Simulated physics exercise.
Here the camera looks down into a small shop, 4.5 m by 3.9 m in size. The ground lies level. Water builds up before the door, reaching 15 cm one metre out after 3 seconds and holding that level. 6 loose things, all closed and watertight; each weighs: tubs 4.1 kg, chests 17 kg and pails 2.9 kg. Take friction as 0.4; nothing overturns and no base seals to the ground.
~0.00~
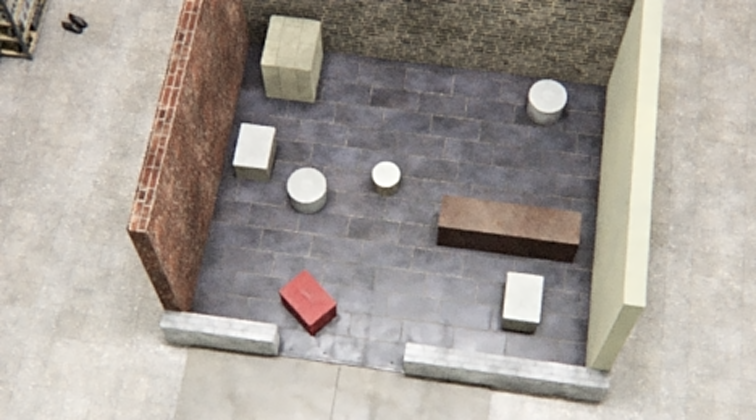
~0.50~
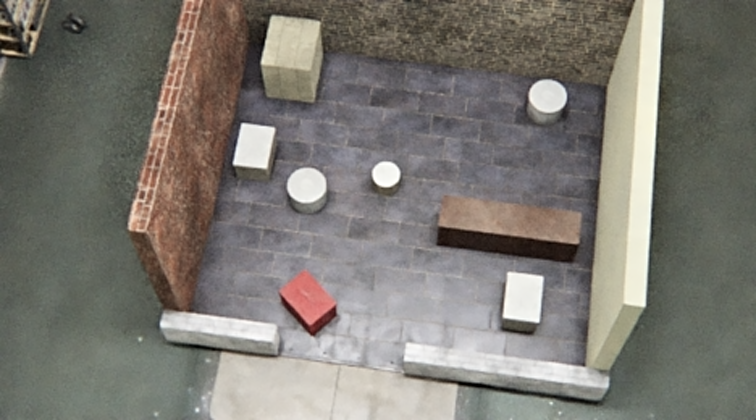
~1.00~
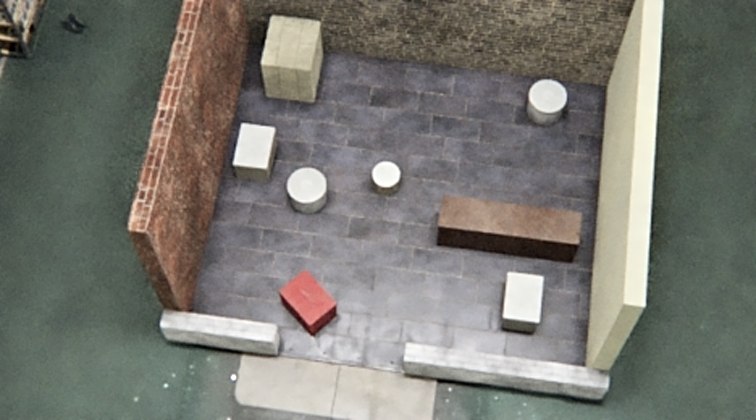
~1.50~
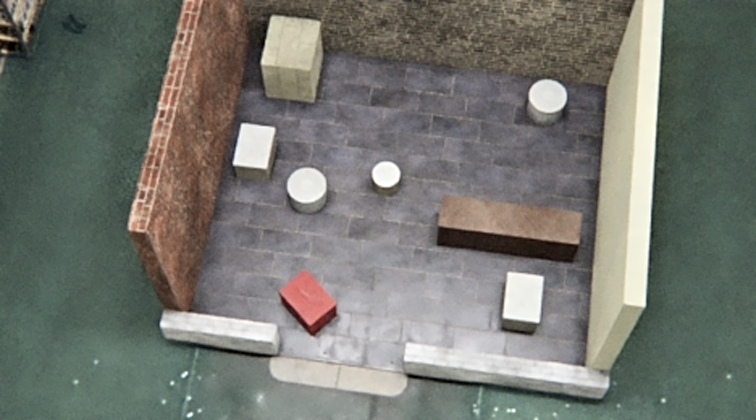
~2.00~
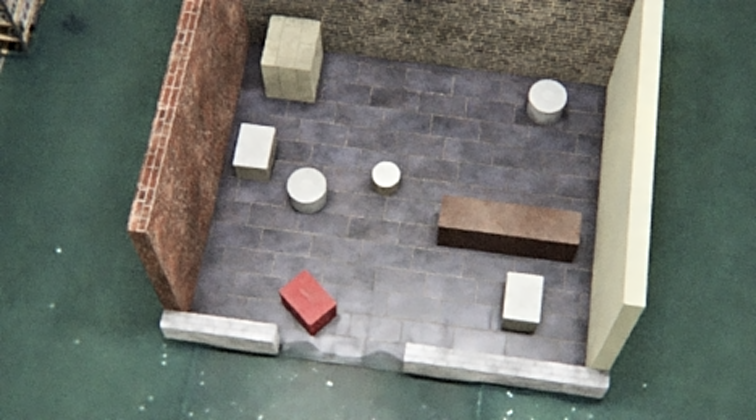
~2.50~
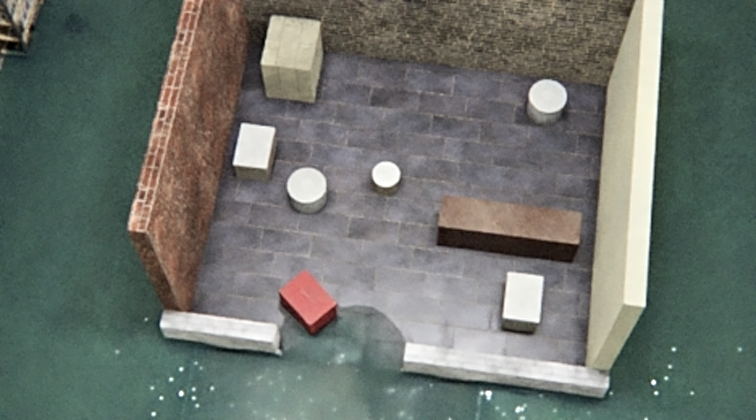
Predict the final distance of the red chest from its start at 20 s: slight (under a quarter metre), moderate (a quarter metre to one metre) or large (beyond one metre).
By then it is long gone from its spot.
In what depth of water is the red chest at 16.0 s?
I'd say around 8 cm.
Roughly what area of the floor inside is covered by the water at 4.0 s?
About 4.5 m2.
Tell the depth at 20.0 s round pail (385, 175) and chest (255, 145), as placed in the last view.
I'd put it at 13 cm and 12 cm respectively.
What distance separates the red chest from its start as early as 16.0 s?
Displacement near 80 cm.
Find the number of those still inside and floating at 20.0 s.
The number is 6.
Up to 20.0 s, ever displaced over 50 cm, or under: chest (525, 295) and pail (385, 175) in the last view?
In that order: Within and beyond.
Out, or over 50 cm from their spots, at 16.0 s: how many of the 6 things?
I count 3 of them.
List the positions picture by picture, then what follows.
The red chest at (308, 297) rests on the ground; 0.0 m2 under water; 0 of 6 have shifted, in the first picture.
The red chest at (308, 297), on the bottom; water covers 0.0 m2; 0 of 6 have shifted, in the second picture.
The red chest at (308, 297), on the bottom; water covers 0.0 m2; 0 of 6 have shifted, in the third picture.
The red chest at (308, 297) rests on the ground; 0.0 m2 under water; 0 of 6 have shifted, in the fourth picture.
The red chest at (308, 297) rests on the ground; water covers 0.0 m2; 0 of 6 have shifted, in the fifth picture.
The red chest at (308, 297), on the bottom; 0.4 m2 under water; 0 of 6 have shifted, in the sixth picture.
After 4.0 s the red chest is near (302, 273), 0.3 m from its start, aground; 0 afloat.
After 9.0 s the red chest is near (293, 188), 1.4 m from its start, aground; 3 afloat.
After 16.0 s the red chest is near (241, 261), 0.9 m from its start, aground; 4 afloat.
After 20.0 s the red chest is near (314, 190), 1.3 m from its start, afloat; 6 afloat.
